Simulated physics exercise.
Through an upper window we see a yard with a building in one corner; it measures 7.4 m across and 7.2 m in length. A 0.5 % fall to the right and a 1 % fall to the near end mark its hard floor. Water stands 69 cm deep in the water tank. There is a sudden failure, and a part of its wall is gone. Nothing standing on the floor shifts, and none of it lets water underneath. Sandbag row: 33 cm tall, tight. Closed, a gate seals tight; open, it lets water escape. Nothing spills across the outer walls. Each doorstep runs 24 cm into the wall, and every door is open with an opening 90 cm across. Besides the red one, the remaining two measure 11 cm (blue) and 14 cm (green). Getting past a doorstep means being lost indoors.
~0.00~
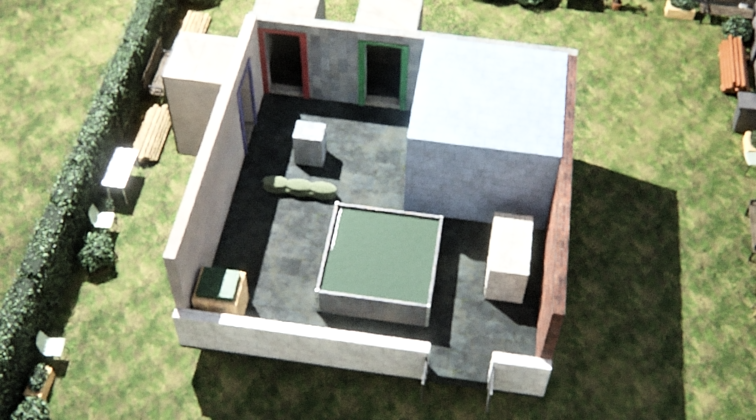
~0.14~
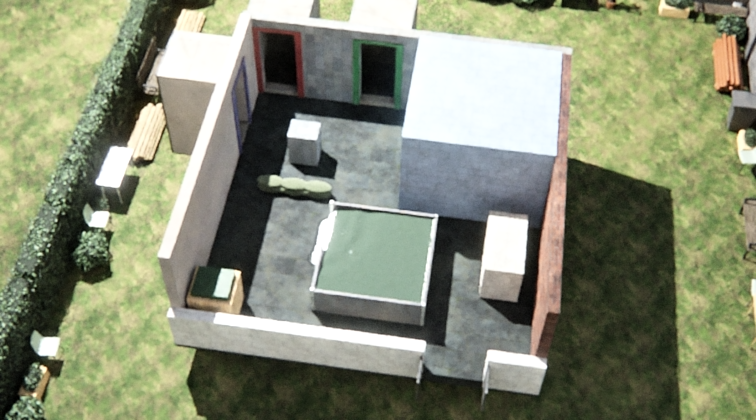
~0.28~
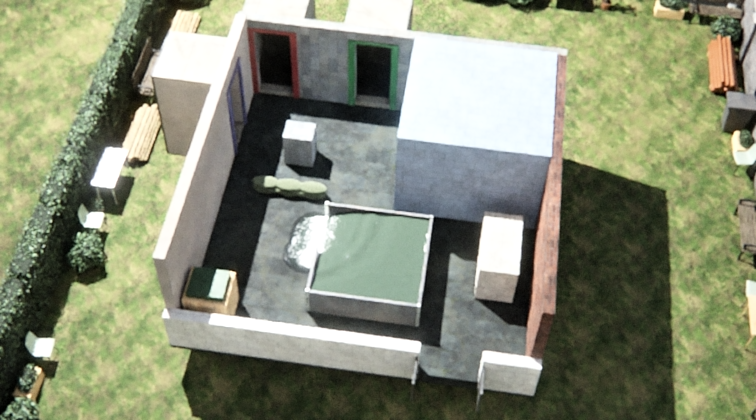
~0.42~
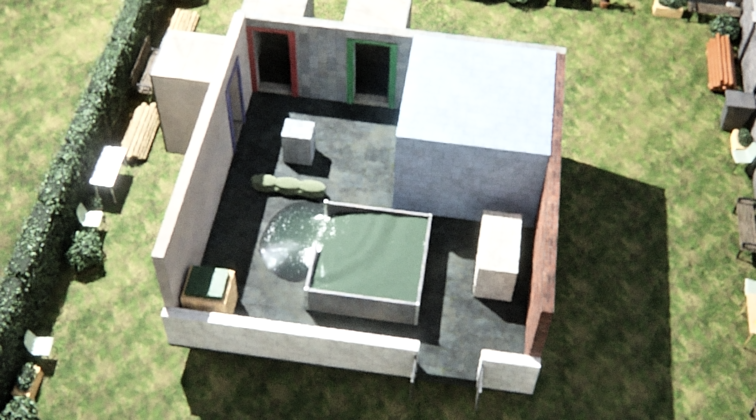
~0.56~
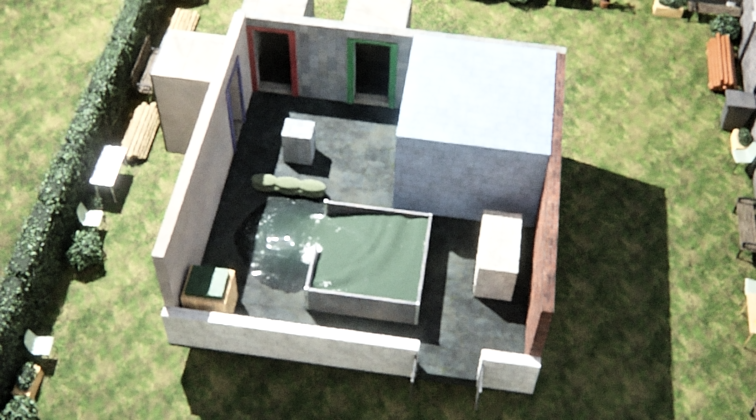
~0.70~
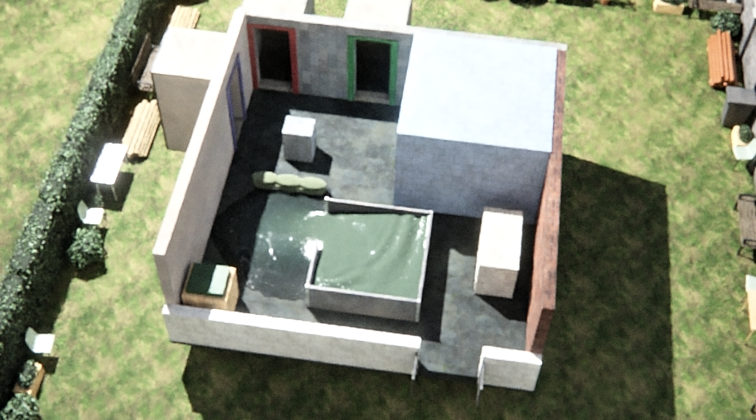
Water bursts through the left side of a tank and spreads across the dark floor.
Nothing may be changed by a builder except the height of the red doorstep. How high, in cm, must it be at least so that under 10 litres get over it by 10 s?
At least 17 cm or so.
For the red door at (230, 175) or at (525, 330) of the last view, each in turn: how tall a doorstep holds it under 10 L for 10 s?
Roughly 33 cm for the first and 9.5 cm for the second.
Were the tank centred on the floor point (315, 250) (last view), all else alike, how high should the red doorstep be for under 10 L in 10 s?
You'd need some 27 cm.
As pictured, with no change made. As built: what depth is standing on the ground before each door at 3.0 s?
Blue door: 8 cm; green door: 0 cm; red door: 20 cm.
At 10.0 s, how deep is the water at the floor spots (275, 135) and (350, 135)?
Roughly 6 cm and 4 cm.
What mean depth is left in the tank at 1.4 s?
About 52 cm.
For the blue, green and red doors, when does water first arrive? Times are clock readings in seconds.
The flood shows up at blue at 1.6 s, at green at 3.4 s, and at red at 2.4 s.
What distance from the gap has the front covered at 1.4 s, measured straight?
Near 3.4 metres, give or take.
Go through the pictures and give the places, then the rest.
Still water, 69 cm deep, in the water tank at (381, 255); the red door at (284, 67) is dry, in the first picture.
The gap is at (329, 239), the front 0.3 m out at (311, 258); the back of the water tank holds 69 cm, in the second picture.
The gap is at (324, 240), the front 0.8 m out at (287, 249); the back of the water tank holds 69 cm, in the third picture.
The gap is at (323, 239), the front 1.3 m out at (262, 247); the back of the water tank holds 69 cm, in the fourth picture.
The front is at (238, 239), 1.9 m from the gap at (323, 238); 3.9 m2 of floor is wet, 69 cm left at the back, in the fifth picture.
The front is at (214, 229), 2.5 m from the gap at (324, 236); 5.5 m2 of floor is wet, 67 cm left at the back; 3.2 m in a straight line remain to the red door at (274, 62), in the sixth picture.
After 1.4 s water covers 20 % of the floor, deepest (42 cm) near (231, 191); it has not reached the red door.
After 3.0 s water covers 45 % of the floor, deepest (42 cm) near (203, 286); 20 cm at the red door, 1 litre in over its 14 cm doorstep.
After 10.0 s water covers 95 % of the floor, deepest (17 cm) near (187, 312); 7 cm at the red door, 27 litres in over its 14 cm doorstep.
At the red door as built, the water arrived by 2.4 s and peaked near 21 cm at 3.4 s.
Run again over the same 10 s with other heights there, 32 litres in over 13.5 cm, 4 litres over 18.5 cm. The limit of 10 litres is kept from about 17 cm up.
